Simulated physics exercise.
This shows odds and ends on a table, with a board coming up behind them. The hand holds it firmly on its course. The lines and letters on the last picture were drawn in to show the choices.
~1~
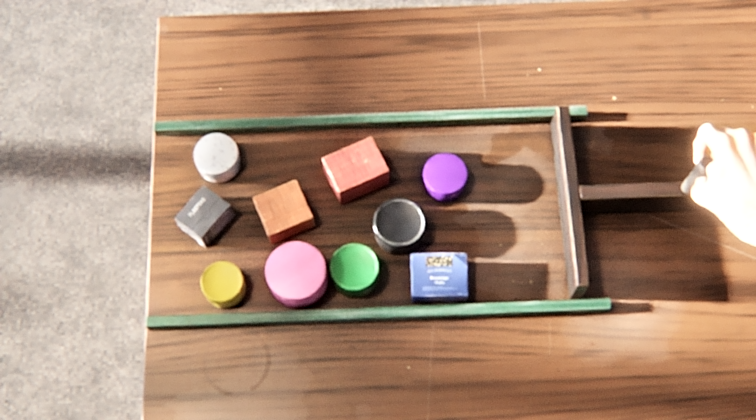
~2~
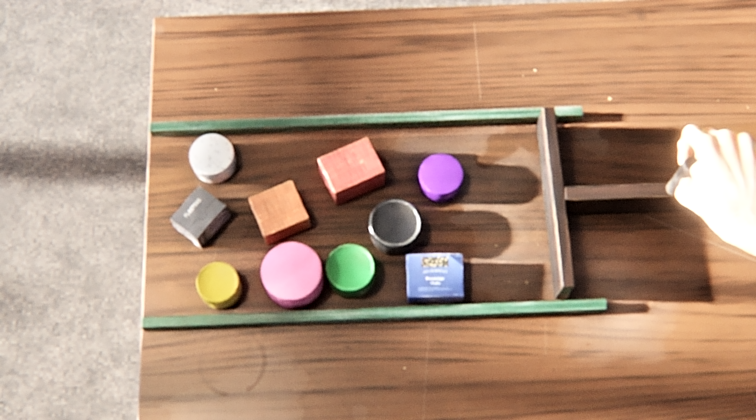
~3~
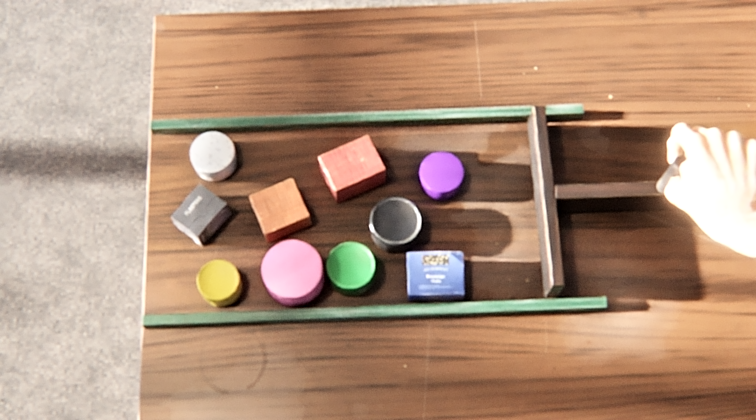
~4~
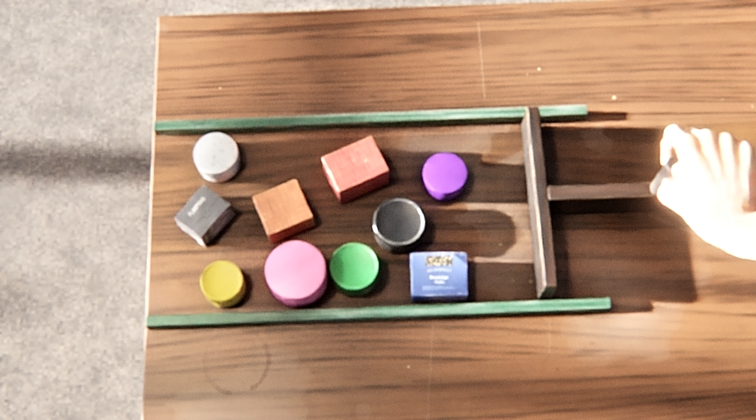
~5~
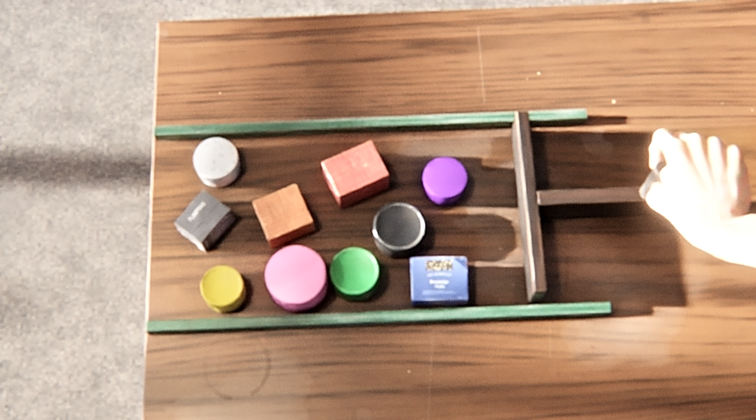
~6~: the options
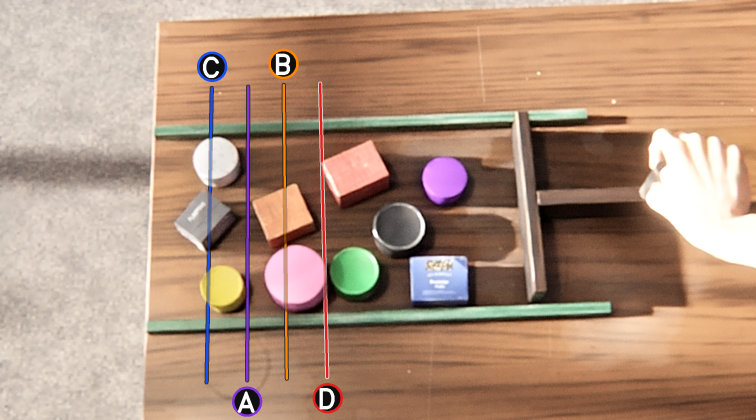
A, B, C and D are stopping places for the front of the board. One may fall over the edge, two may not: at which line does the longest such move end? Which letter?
It can go as far as B.
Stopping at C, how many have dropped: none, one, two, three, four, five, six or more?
Six or more.
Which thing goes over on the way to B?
The yellow tub goes over.
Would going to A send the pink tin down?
Yes.
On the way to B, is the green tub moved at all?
Yes.
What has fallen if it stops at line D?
The yellow tub.
On the marked copy, A at (248, 226); B at (285, 224); C at (209, 227); D at (323, 222).
Taking B. A third of the way, board (442, 201); blue packet (410, 284); purple pot (410, 183).
Two thirds of the way, board (353, 205); yellow tub (166, 299); pink tin (215, 285).
When it is over, board (287, 208); yellow tub over the edge; pink tin (152, 291); one fallen.
As for the rest, A drops three; C drops six; D is within the limit but short.
